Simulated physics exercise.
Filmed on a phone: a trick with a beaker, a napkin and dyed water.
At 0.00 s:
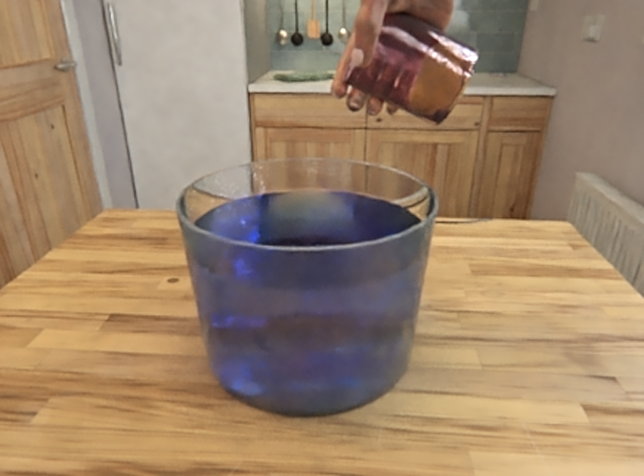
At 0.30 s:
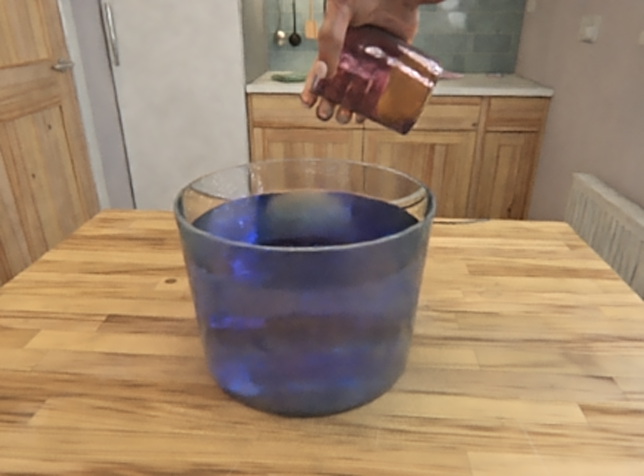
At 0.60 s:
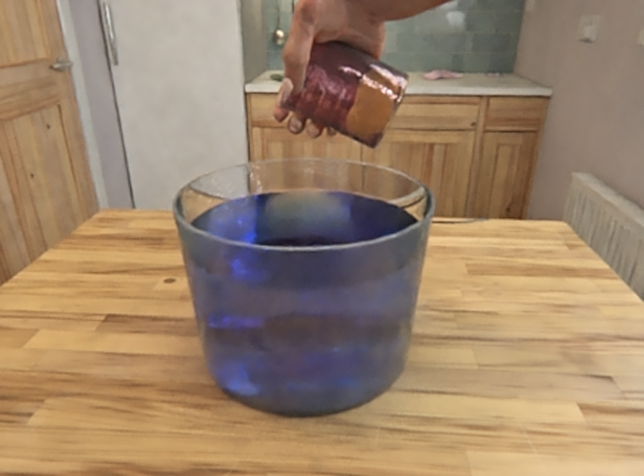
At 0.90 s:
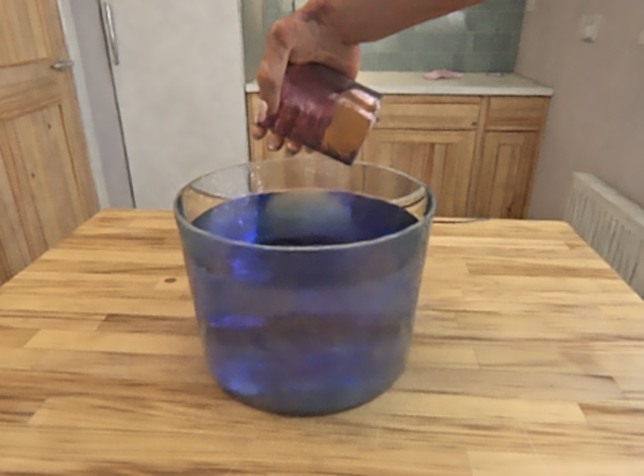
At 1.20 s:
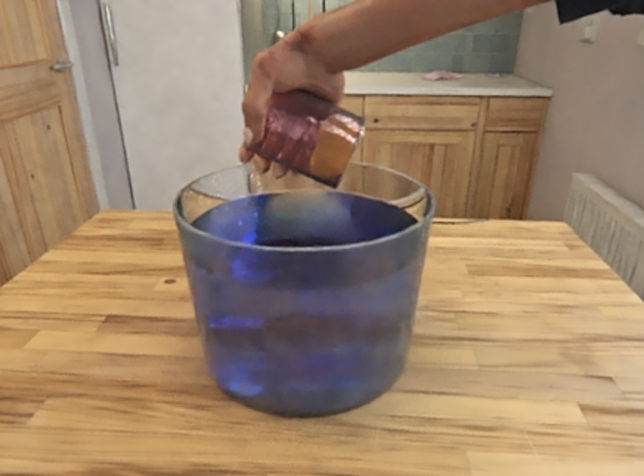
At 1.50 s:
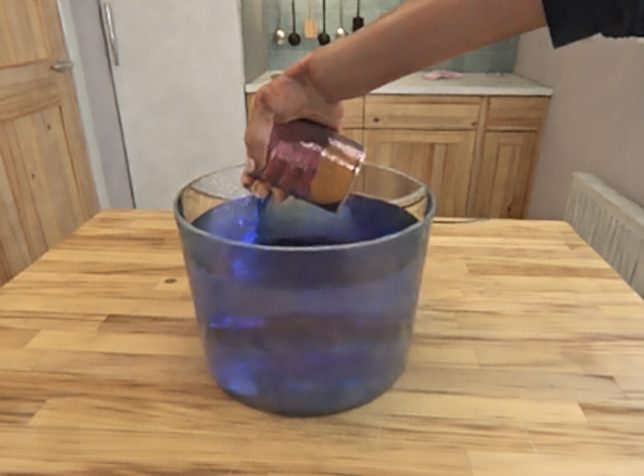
Hand lowering a tilted reddish glass beaker leftward and down into the top of a large clear bowl of blue water.
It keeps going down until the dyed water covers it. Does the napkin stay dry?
No.
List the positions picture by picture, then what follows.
The first picture shows beaker (406, 65) on its side; above the big bowl.
The second picture shows beaker (373, 76) on its side; napkin (407, 91); coming down.
The third picture shows beaker (342, 90) on its side; lower.
The fourth picture shows beaker (319, 109) on its side; napkin (352, 124); lower still.
The fifth picture shows beaker (304, 134) on its side; close to the surface.
The sixth picture shows beaker (305, 161) on its side; napkin (337, 174); just over the surface.
Around 2.0 s, the beaker enters the dyed water.
Around 2.6 s, dyed water pours in as the air escapes.
Around 4.0 s, the beaker is under, flooded, and the napkin is wet.
